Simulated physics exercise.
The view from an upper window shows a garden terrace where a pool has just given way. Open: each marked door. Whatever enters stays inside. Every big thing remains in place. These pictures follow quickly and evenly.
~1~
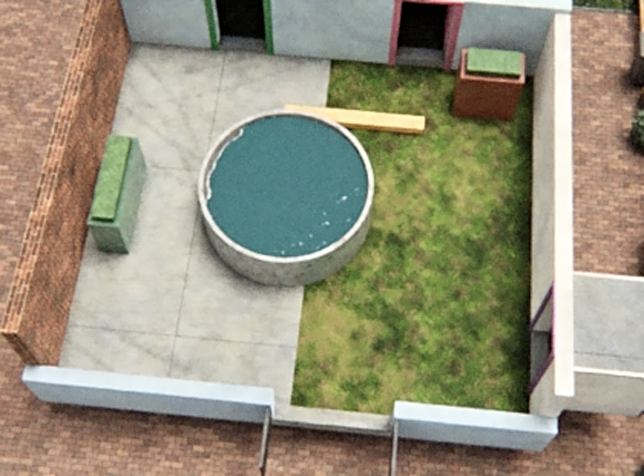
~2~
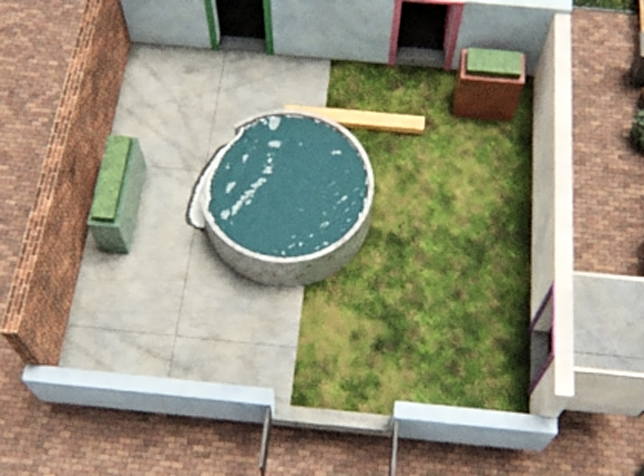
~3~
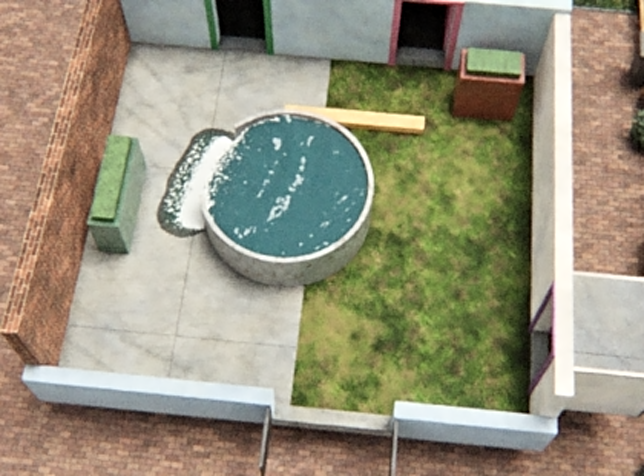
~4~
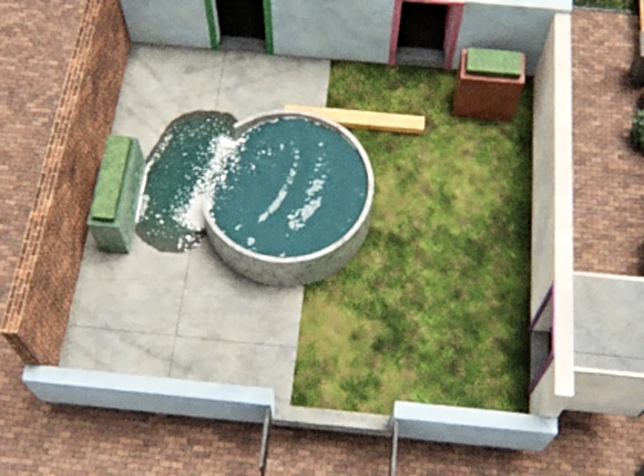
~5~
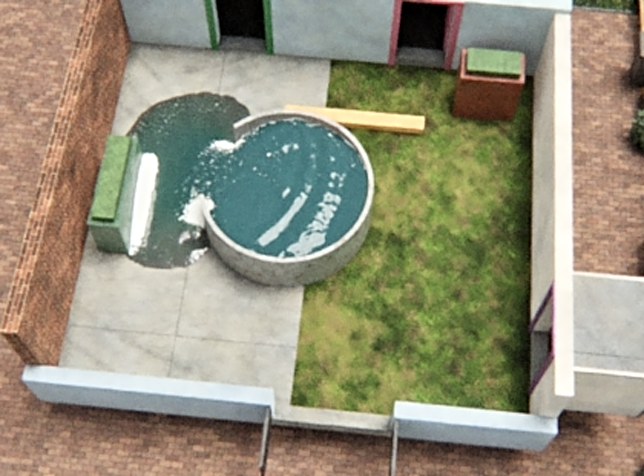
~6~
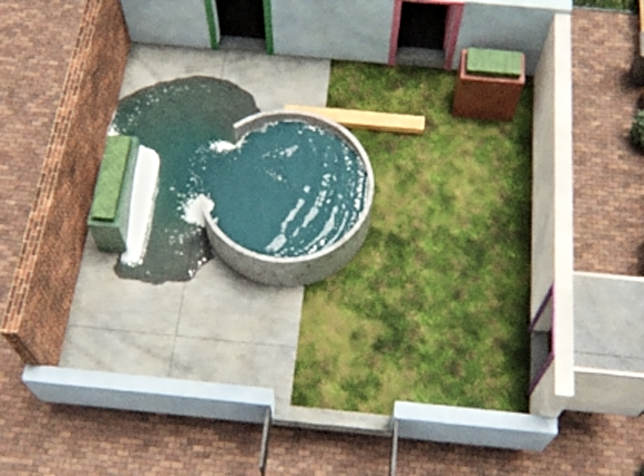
Water burst from the left side of a round pool on a garden terrace, foaming onto the pale paving, then reached a green box, piled up white against it and spread around both ends.
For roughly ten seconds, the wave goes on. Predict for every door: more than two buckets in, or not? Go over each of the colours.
The pink door: Not more than two; the green door: More than two; the purple door: Not more than two.
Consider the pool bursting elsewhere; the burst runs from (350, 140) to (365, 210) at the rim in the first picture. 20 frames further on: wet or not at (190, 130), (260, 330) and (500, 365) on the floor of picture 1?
Untouched, untouched, soaked.
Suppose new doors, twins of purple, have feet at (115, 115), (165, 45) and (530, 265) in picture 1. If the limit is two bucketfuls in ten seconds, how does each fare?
Above, above, below.
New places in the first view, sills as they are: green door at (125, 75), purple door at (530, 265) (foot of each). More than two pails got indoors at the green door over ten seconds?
Then: Green door goes over.
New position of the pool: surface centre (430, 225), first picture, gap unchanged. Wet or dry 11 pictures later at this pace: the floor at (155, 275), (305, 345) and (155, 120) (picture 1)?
Result: Inundated; spared; inundated.
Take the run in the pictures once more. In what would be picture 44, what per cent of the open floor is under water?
My estimate is near 85 per cent.
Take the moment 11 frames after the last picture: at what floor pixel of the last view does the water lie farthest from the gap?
Close to (56, 381).
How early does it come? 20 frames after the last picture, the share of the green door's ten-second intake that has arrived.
Near 20 in a hundred.
A moment on, water covers 25 % of the floor; the pink door not reached, the green door wet at the sill, nothing in, the purple door not reached.
Next, water covers 35 % of the floor; the pink door not reached, the green door wet at the sill, nothing in, the purple door not reached.
Then, water covers 60 % of the floor; the pink door wet at the sill, nothing in, the green door over two buckets in, the purple door not reached.
Later, water covers 85 % of the floor; the pink door wet at the sill, nothing in, the green door far over two buckets in, the purple door not reached.
In the end, water covers 95 % of the floor; the pink door wet at the sill, nothing in, the green door far over two buckets in, the purple door wet at the sill, nothing in.
